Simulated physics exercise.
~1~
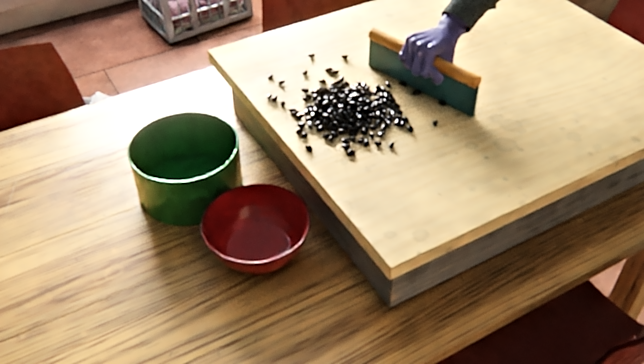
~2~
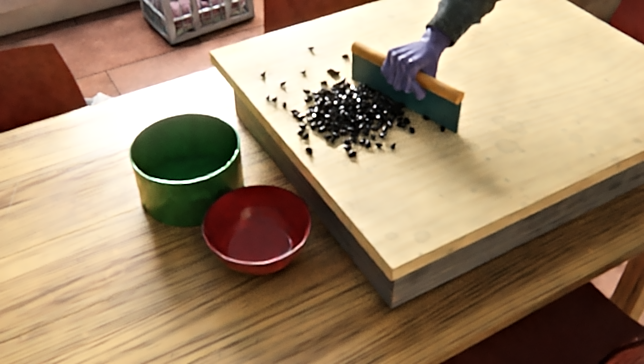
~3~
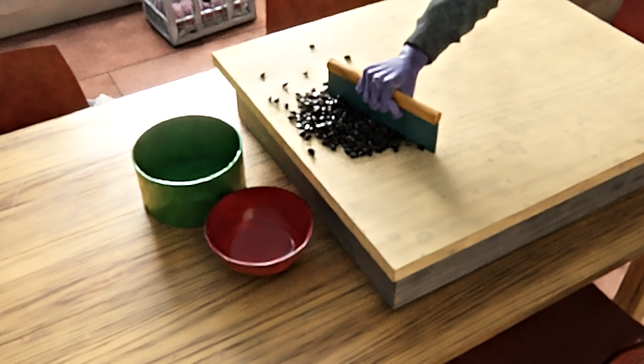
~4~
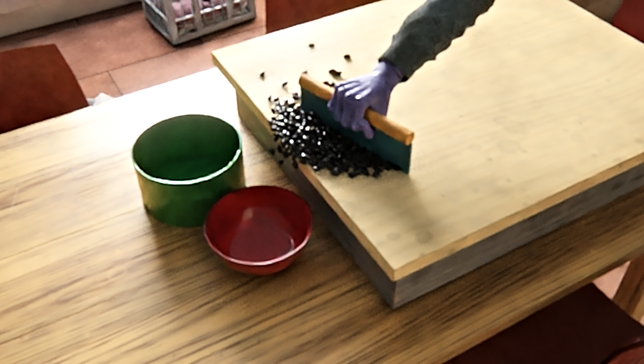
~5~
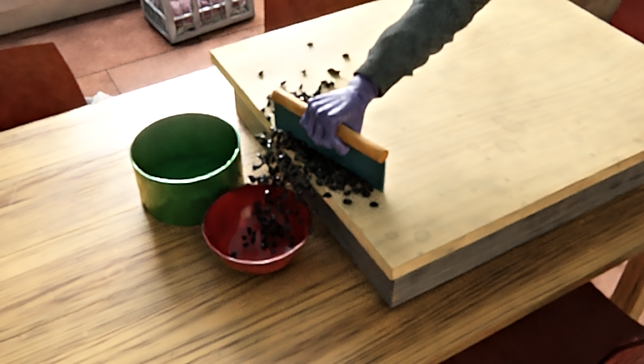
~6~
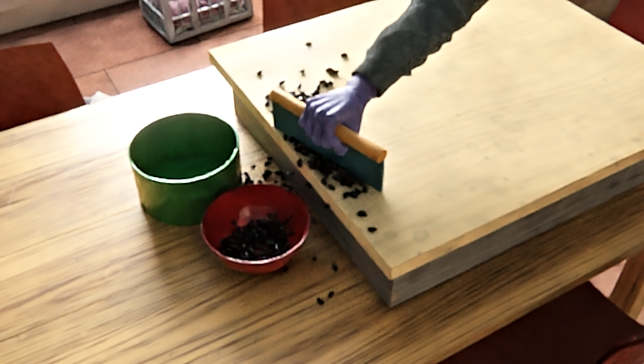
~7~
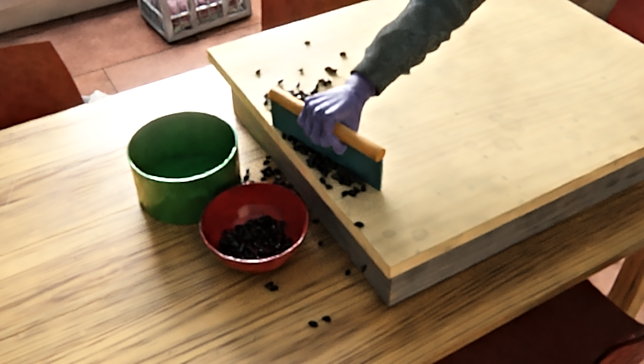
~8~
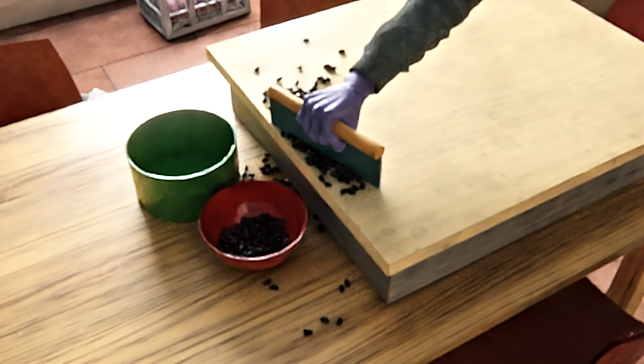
The video shows a gloved hand using a scraper to push a pile of black beans across a raised board toward its left edge, where many drop into a red bowl, some scatter on the table, others stay on the board, and the green pot remains empty.
